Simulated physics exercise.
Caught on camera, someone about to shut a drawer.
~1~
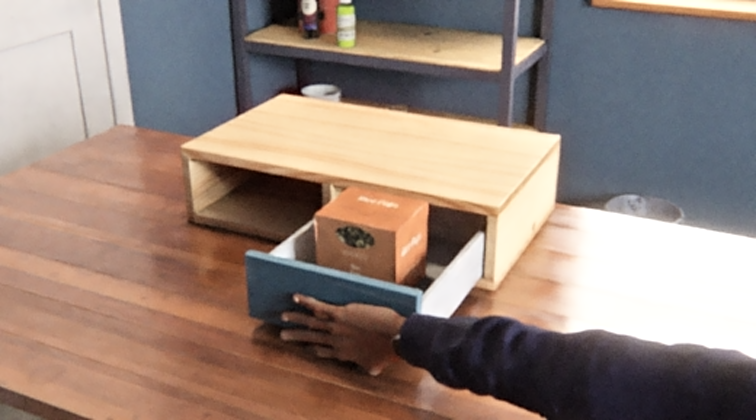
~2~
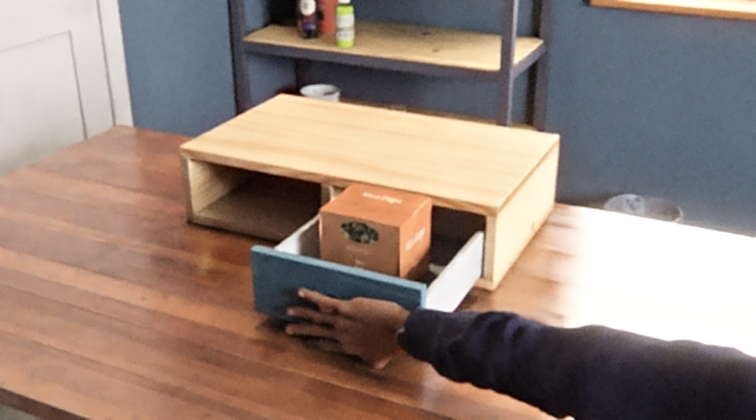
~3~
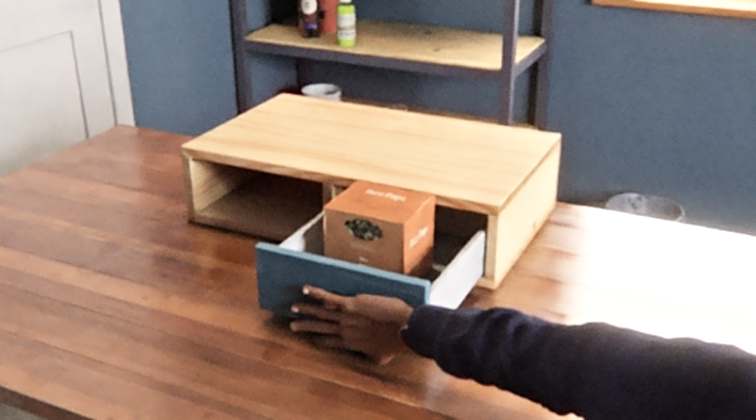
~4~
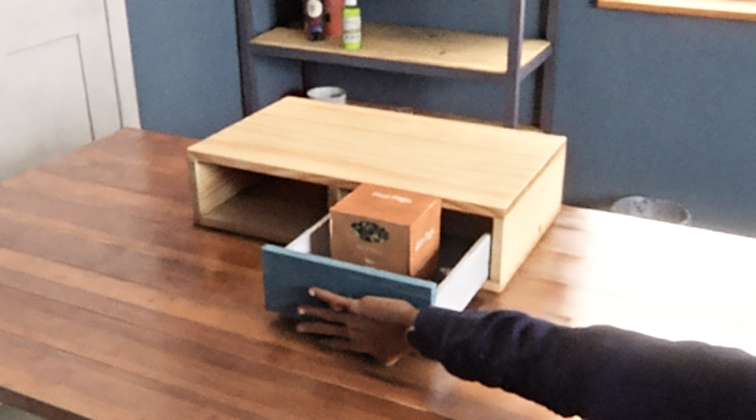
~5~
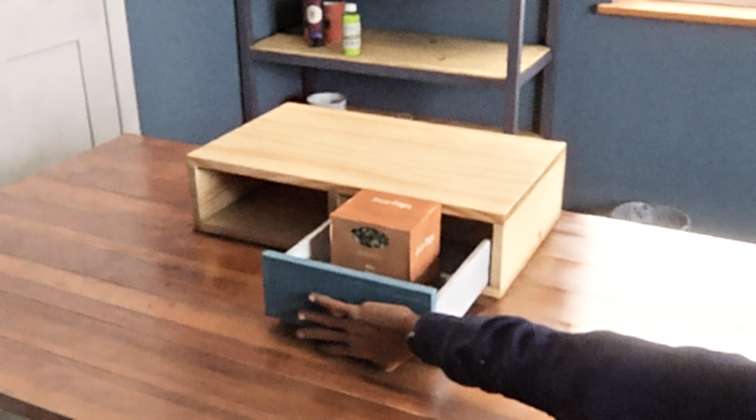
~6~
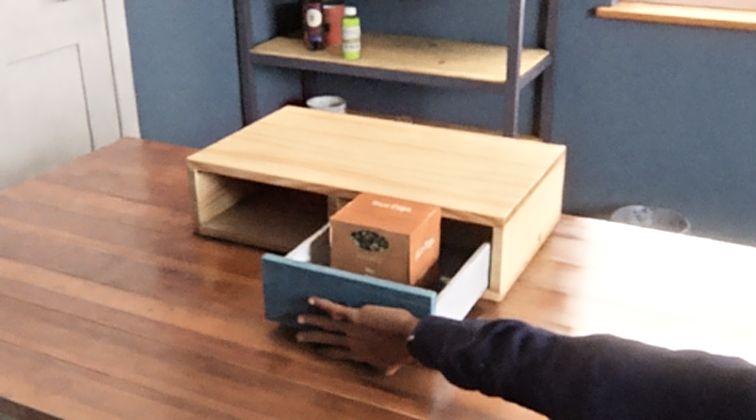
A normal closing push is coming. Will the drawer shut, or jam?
The drawer will not close.
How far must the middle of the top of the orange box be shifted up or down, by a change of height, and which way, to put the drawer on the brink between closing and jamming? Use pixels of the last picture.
Some 16 pixels, down.
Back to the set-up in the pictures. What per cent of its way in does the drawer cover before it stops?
Roughly 45 per cent.
Then, 0.32 s on from there, drawer starting in.
Then, 0.48 s on from there, drawer about half in.
In the end, the drawer jams.
